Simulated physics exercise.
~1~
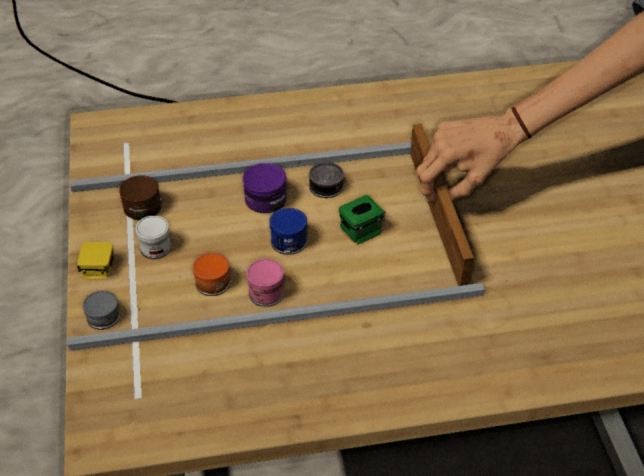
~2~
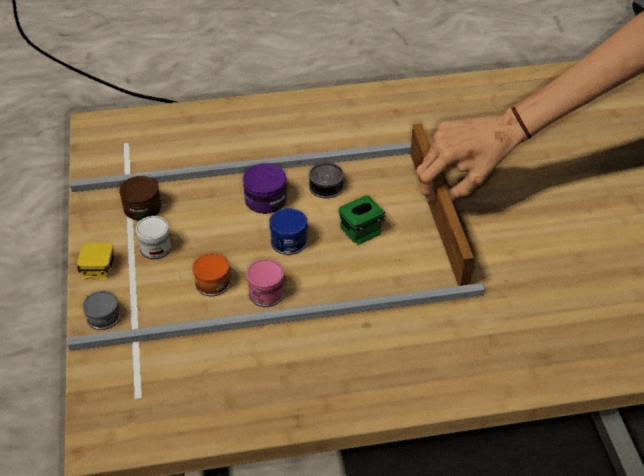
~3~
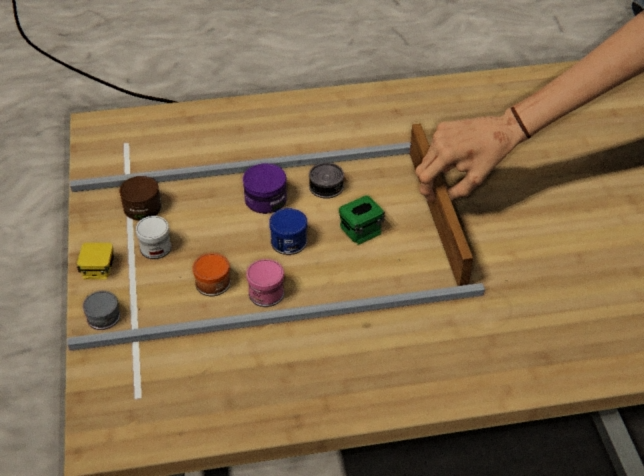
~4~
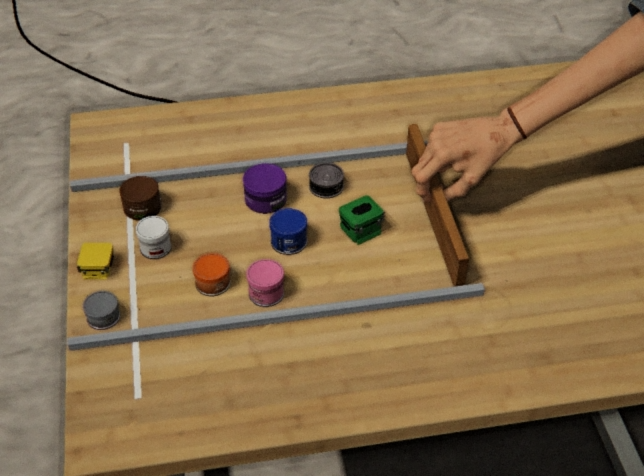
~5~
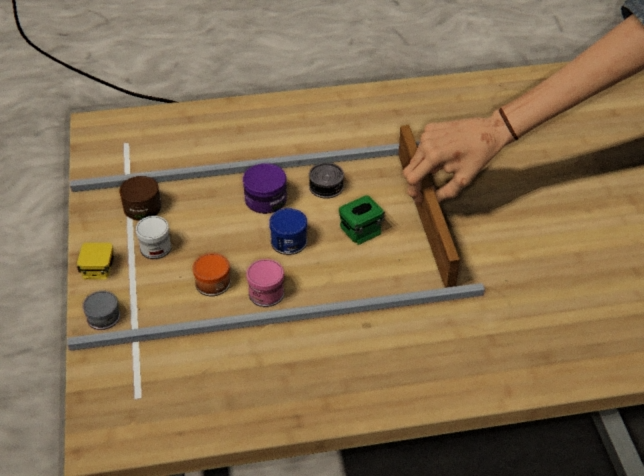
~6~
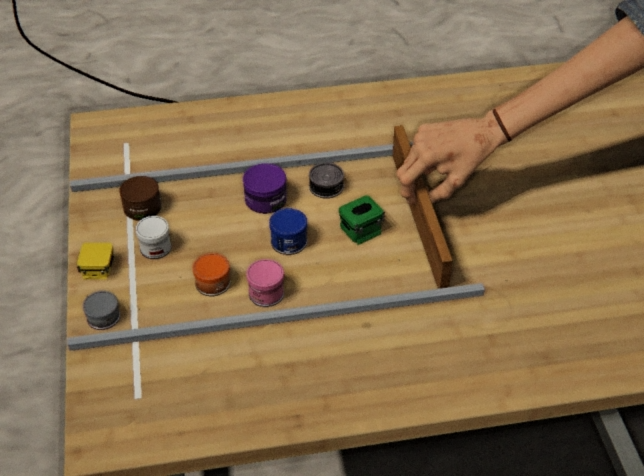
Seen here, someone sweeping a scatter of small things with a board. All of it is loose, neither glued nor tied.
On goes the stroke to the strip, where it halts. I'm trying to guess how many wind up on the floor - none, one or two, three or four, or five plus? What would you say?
All but one or two remain.
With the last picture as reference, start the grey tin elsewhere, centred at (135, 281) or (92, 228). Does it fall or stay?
Well, the grey tin stays aboard in the first case and is gone in the second.
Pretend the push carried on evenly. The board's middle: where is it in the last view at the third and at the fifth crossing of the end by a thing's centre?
At (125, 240) for the third, at (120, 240) for the fifth.
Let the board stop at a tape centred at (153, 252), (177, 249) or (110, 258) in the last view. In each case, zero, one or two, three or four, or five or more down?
In turn: Either one or two, not one, more than four.
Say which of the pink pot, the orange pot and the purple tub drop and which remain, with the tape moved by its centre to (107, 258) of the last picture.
In order, the pink pot keeps its spot, then the orange pot keeps its spot, then the purple tub keeps its spot.
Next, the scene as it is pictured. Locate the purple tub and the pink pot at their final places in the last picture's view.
First (107, 222), then (114, 305).
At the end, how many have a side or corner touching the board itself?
I count 5 of them.
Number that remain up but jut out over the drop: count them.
As for overhanging, the count is 4.
Soon after, none off yet; yellow case at rest near (97, 261); grey tin at rest near (102, 310); brown tub at rest near (141, 198).
In the end, the number that fall off is one or two; gone, yellow case.
